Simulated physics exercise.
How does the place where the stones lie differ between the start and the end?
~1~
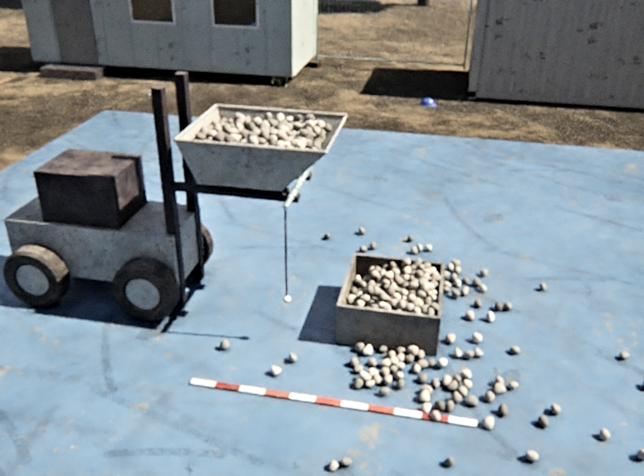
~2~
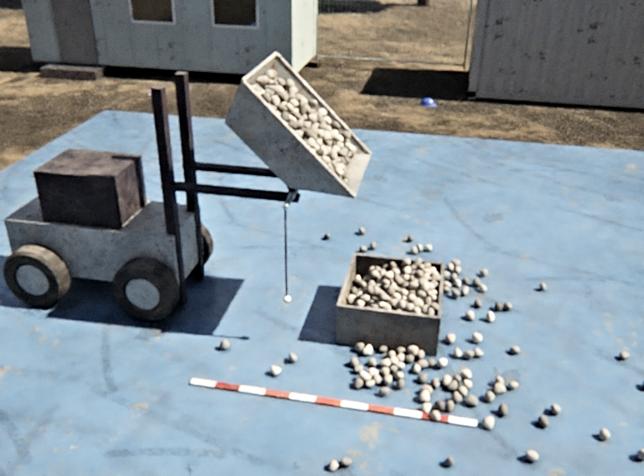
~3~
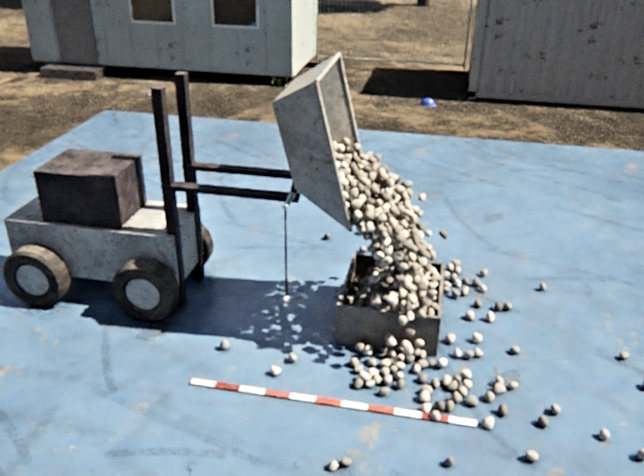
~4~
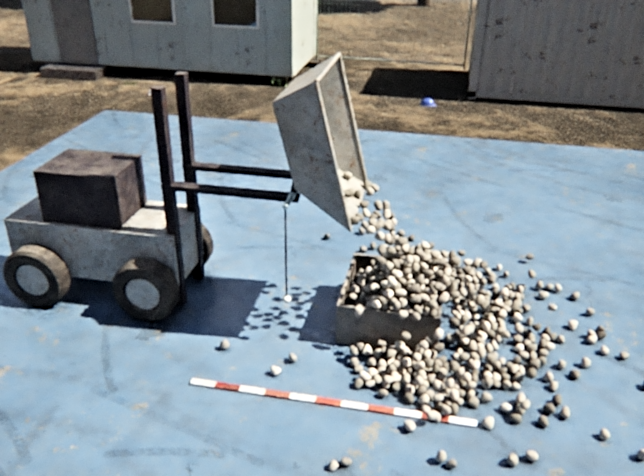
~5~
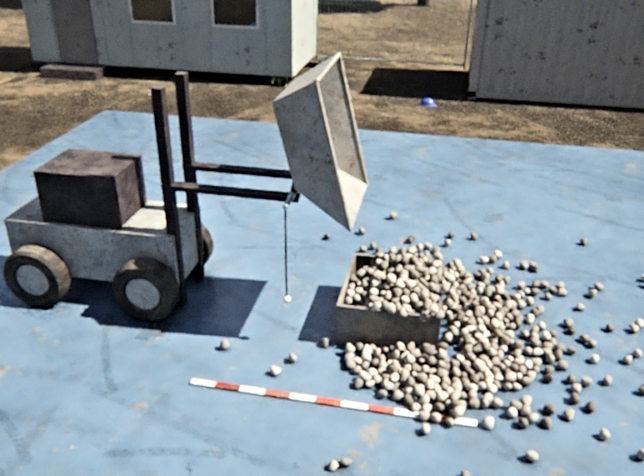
At the start, many of the stones sit in the raised skip, with the rest in and around the box below. At the end, the skip is empty and the stones lie lower down, heaped in the box and spread widely over the floor, mostly to its right.
We see a forklift-like machine on a blue floor tip its raised skip to the right, pouring pale stones onto an already filled box. They spill over and spread across the floor, mostly rightward, until the skip hangs tilted and empty above the heap.
